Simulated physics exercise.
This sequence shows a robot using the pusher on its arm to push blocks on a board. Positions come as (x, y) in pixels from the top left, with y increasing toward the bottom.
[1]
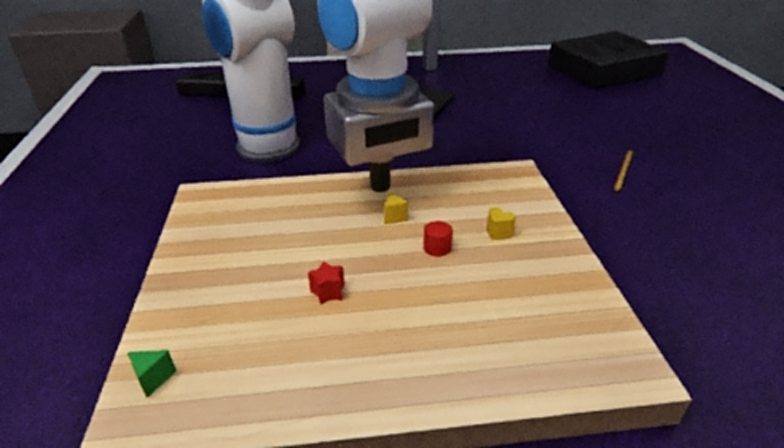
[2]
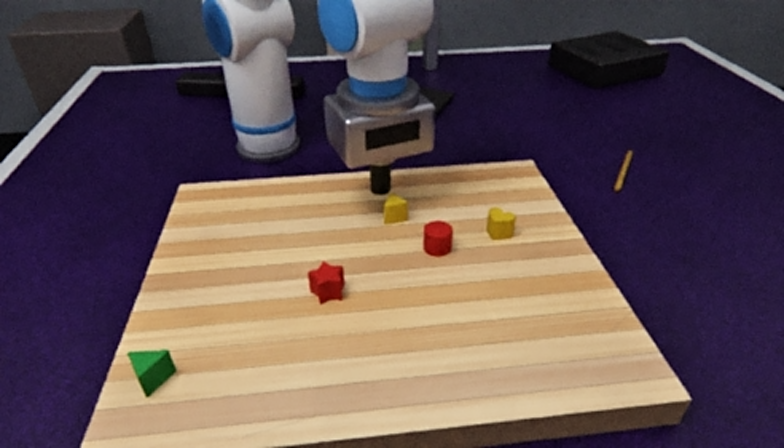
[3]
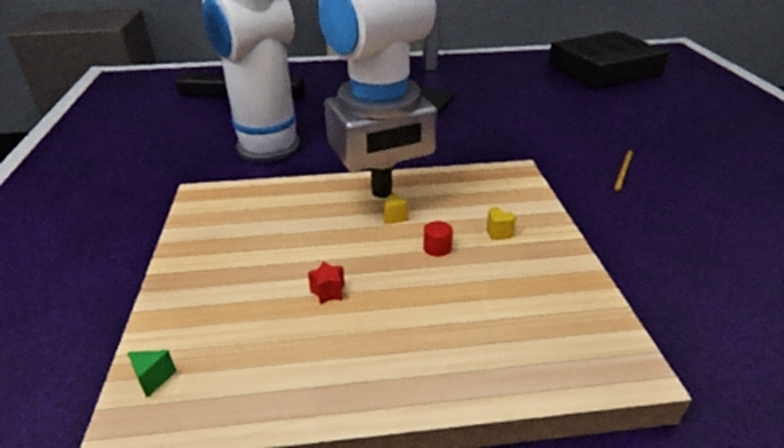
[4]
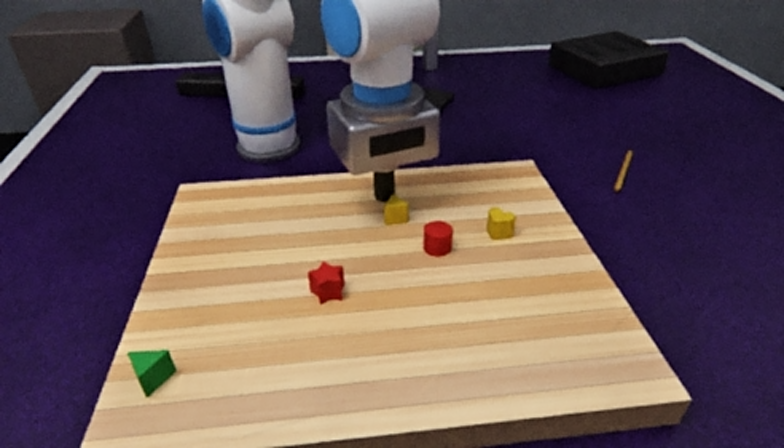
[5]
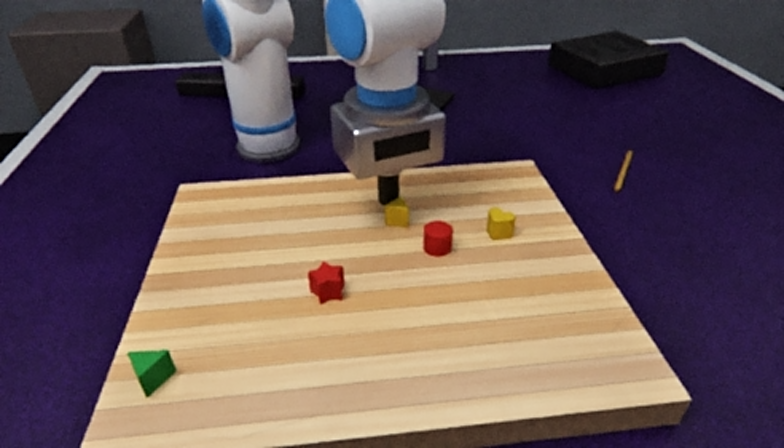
A robot arm moves slightly right and nudges the yellow triangle on the wooden board.
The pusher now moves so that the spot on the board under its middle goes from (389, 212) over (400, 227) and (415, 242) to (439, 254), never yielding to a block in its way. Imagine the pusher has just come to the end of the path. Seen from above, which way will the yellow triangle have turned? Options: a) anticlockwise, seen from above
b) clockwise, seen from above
Correct choice: B.
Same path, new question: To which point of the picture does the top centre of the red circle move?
The centre of its top face lies at (468, 237).
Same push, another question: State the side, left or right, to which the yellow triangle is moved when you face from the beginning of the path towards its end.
Toward the right.
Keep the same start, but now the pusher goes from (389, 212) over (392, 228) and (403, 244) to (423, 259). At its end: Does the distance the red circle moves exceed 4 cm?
That would be a no.
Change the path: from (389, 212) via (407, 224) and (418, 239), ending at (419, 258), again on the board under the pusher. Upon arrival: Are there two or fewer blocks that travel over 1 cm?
I believe so.
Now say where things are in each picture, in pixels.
The first picture shows pusher's lower end at (380, 188); yellow triangle at (394, 200); red circle at (438, 228).
The second picture shows pusher at (381, 190); blocks still.
The third picture shows pusher at (382, 193); blocks still.
The fourth picture shows pusher at (385, 197); yellow triangle at (395, 201).
The fifth picture shows pusher at (389, 201); yellow triangle at (398, 203); red circle at (438, 228).
What follows on the original path. One third of the way, pusher at (400, 216); yellow triangle at (408, 219), turned 15° clockwise.
Two thirds of the way, pusher at (416, 231); yellow triangle at (421, 236), turned 25° clockwise; red circle at (445, 231).
At the end, pusher at (440, 242); yellow triangle at (433, 246), turned 70° clockwise; red circle at (468, 237).
